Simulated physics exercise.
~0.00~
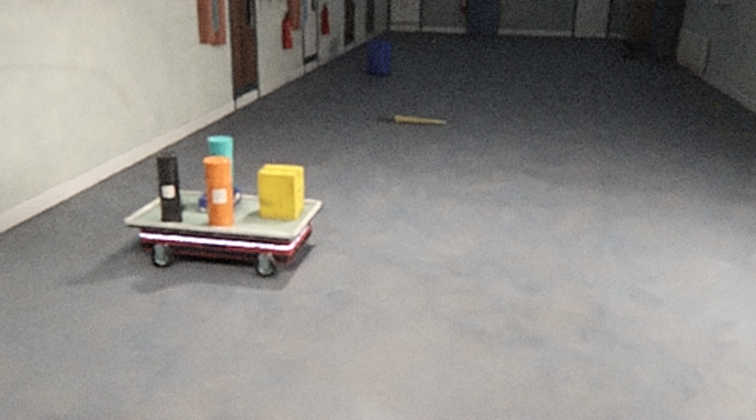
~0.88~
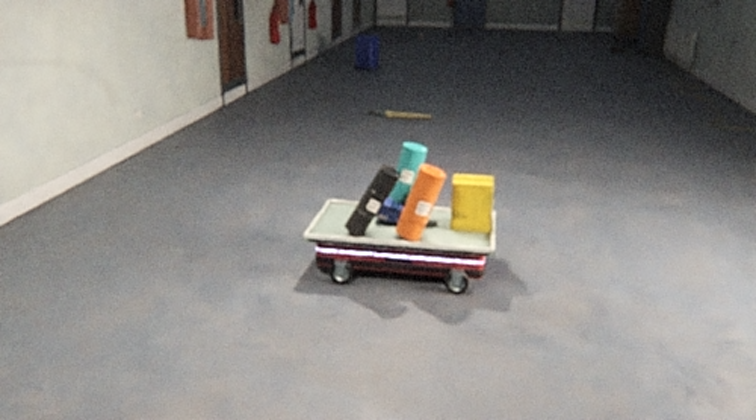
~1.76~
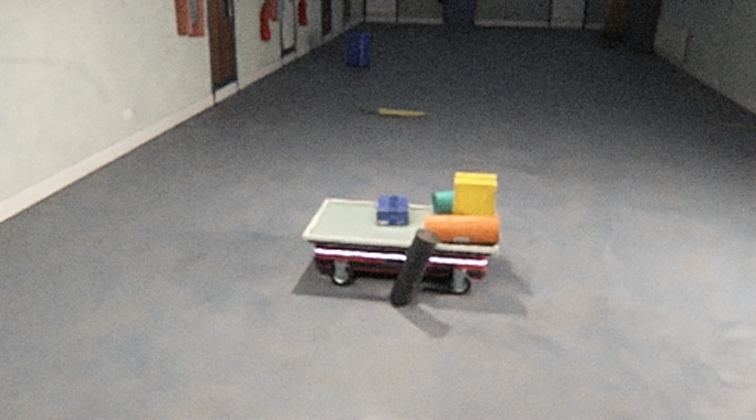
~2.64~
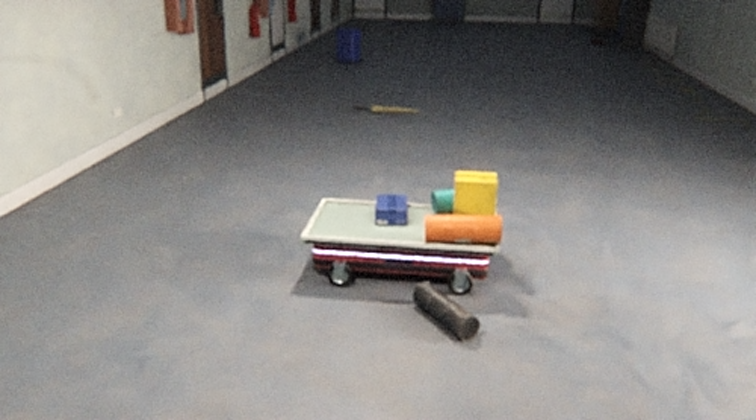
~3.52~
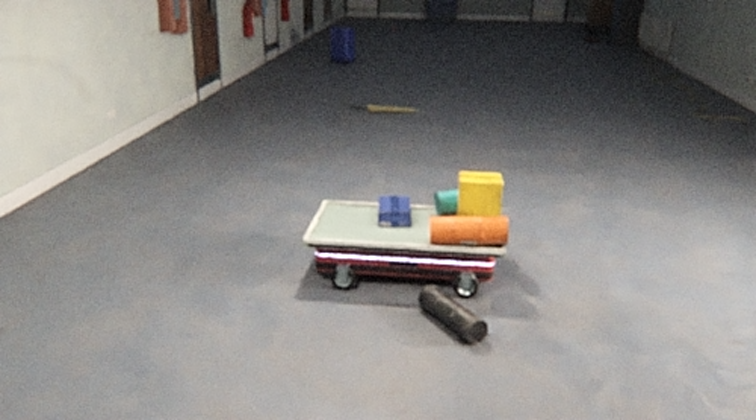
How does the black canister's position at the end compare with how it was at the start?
At the start the black canister stood upright on the cart, but by the end it was lying on its side on the floor in front of the cart.
